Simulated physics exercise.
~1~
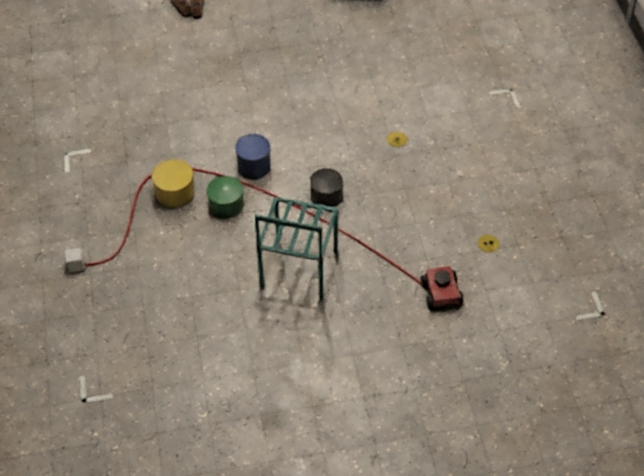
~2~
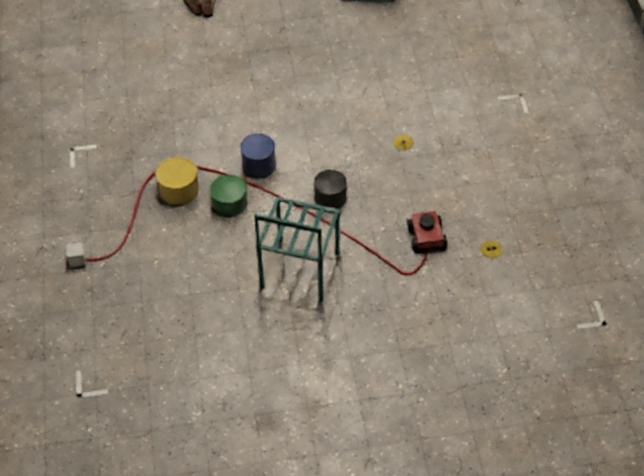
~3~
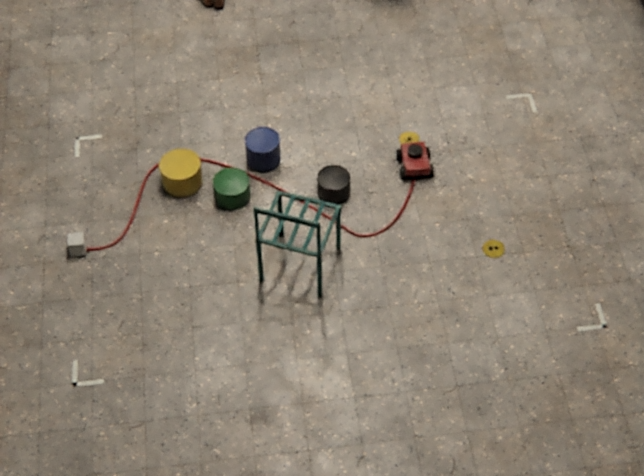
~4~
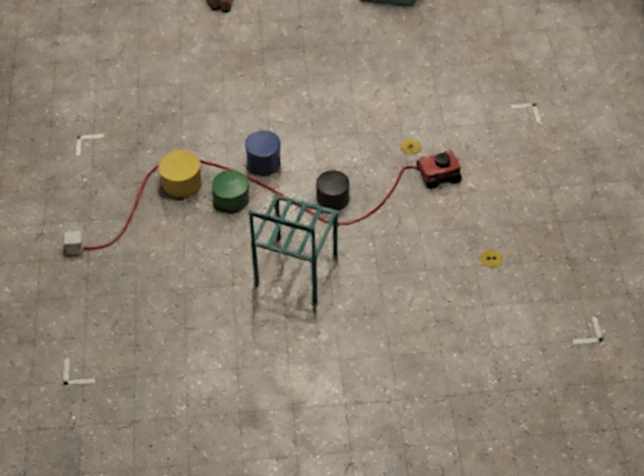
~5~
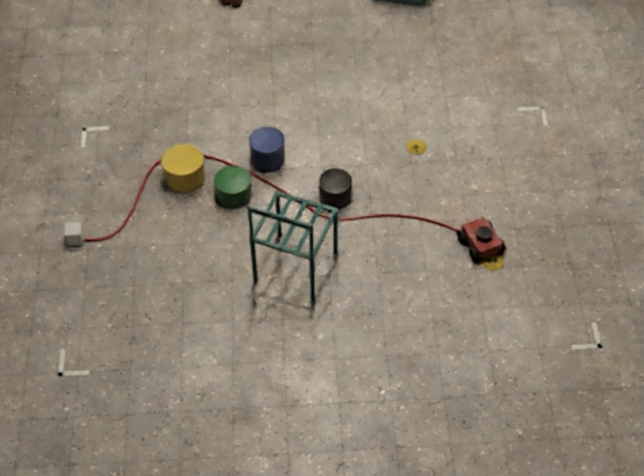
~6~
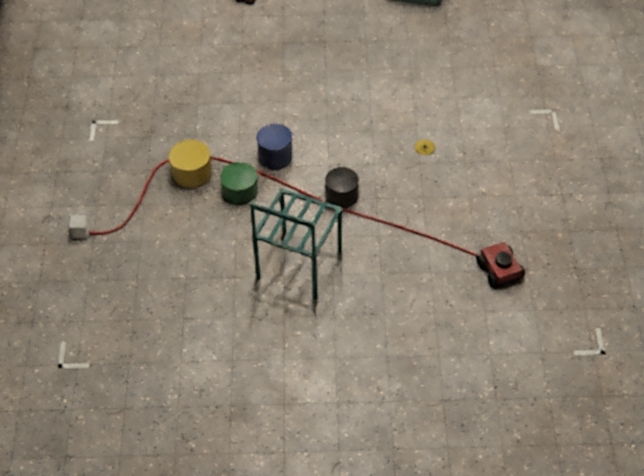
On a grey tiled floor with white corner marks, seen from high above, a red lead runs from a small pale block at left, past a yellow bin, green tub, blue bucket and black tub, and by a teal chair frame to a small red cart at right. The cart first moves up towards the upper yellow mark, and the lead bends behind it. It then turns and drives right and down to the lower yellow mark, covering it as the lead straightens. It ends there, with the containers and chair still in place.
